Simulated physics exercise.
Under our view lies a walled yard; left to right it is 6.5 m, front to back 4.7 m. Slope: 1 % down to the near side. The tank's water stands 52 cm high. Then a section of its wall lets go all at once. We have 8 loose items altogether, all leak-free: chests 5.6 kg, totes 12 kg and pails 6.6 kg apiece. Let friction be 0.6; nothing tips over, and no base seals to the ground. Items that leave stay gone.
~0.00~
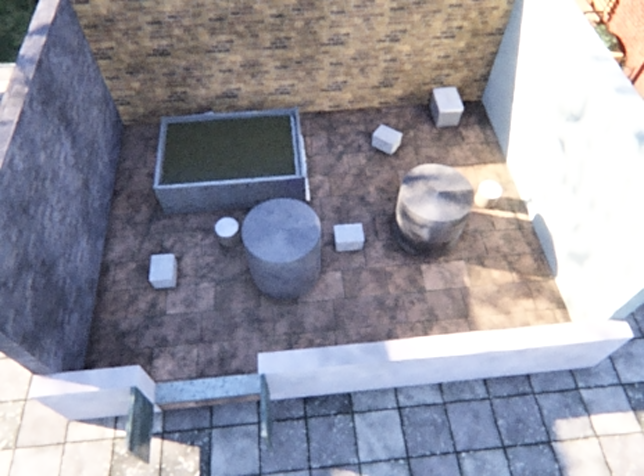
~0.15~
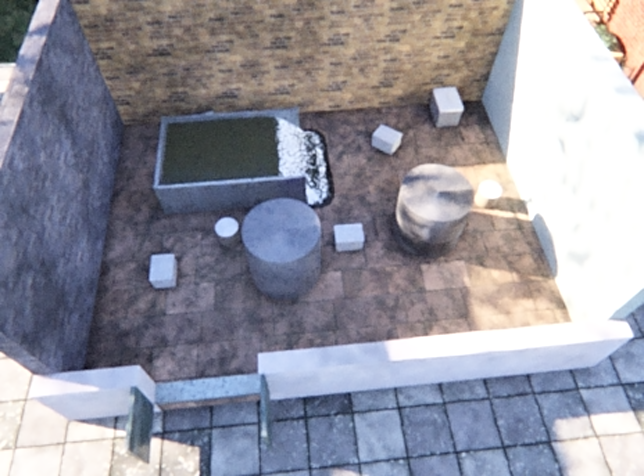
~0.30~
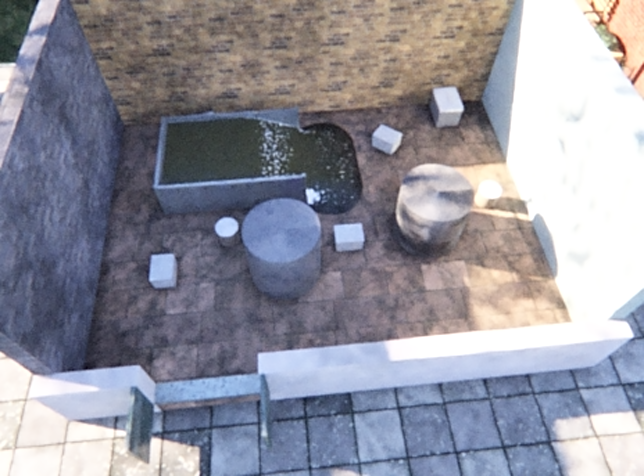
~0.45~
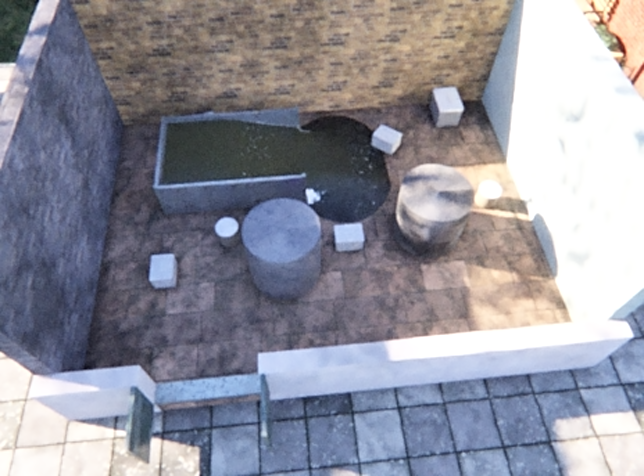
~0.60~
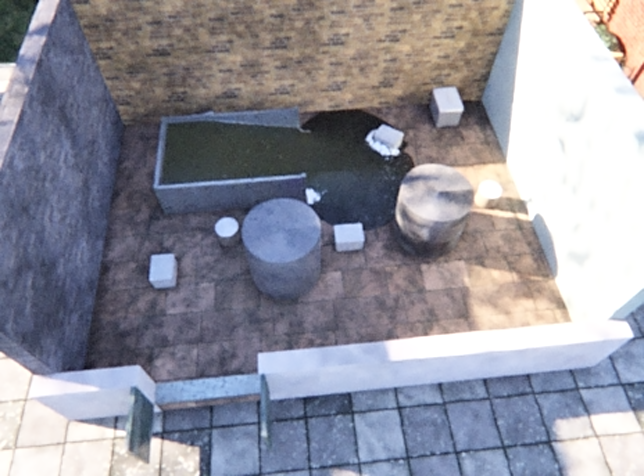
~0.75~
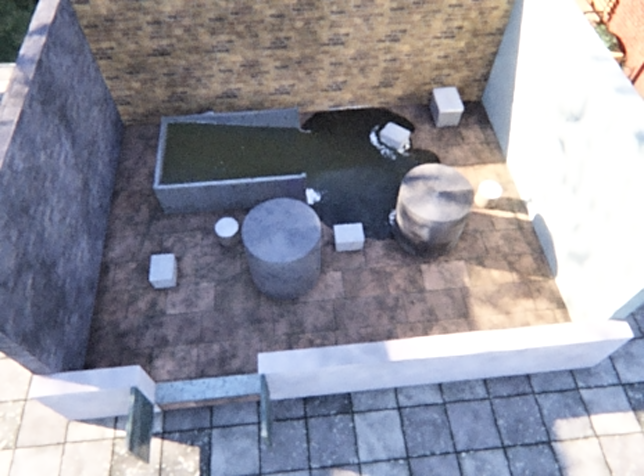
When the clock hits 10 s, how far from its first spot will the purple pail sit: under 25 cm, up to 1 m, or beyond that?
Its move will be modest.
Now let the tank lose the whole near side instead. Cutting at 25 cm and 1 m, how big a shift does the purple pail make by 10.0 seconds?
Afterwards the purple pail is carried a long way.
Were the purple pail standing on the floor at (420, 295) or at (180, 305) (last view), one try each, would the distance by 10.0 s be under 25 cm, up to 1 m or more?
At the first spot it shifts partway; at the second it keeps its position.
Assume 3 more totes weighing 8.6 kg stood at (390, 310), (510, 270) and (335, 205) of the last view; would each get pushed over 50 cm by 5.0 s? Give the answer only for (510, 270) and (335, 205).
As asked, in order: Clear of the mark; clear of the mark.
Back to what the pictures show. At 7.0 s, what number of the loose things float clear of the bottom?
Just then, the number is 2.
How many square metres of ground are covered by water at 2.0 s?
About 14 m2 is covered.
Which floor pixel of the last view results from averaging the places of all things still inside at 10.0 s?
It works out to somewhere near (293, 238) on the floor.
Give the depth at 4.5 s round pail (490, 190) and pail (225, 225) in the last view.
Depth approx. 15 cm / 0 cm.
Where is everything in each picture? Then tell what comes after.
In the first frame, the purple pail is out of sight; 3.0 m2 under water; 0 of 8 have shifted.
In the second frame, the purple pail is out of sight; 3.7 m2 under water; 0 of 8 have shifted.
In the third frame, the purple pail is out of sight; water covers 4.6 m2; 0 of 8 have shifted.
In the fourth frame, the purple pail is out of sight; water covers 5.6 m2; 0 of 8 have shifted.
In the fifth frame, the purple pail is out of sight; 6.8 m2 under water; 0 of 8 have shifted.
In the sixth frame, the purple pail is out of sight; water covers 7.7 m2; 1 of 8 have shifted.
After 2.0 s the purple pail is near (298, 210), 0.0 m from its start, aground; 0 of 8 are out; 1 afloat.
After 4.5 s the purple pail is near (298, 210), 0.0 m from its start, aground; 0 of 8 are out; 3 afloat.
After 7.0 s the purple pail is near (268, 205), 0.5 m from its start, aground; 0 of 8 are out; 2 afloat.
After 10.0 s the purple pail is near (264, 206), 0.5 m from its start, aground; 0 of 8 are out; 1 afloat.
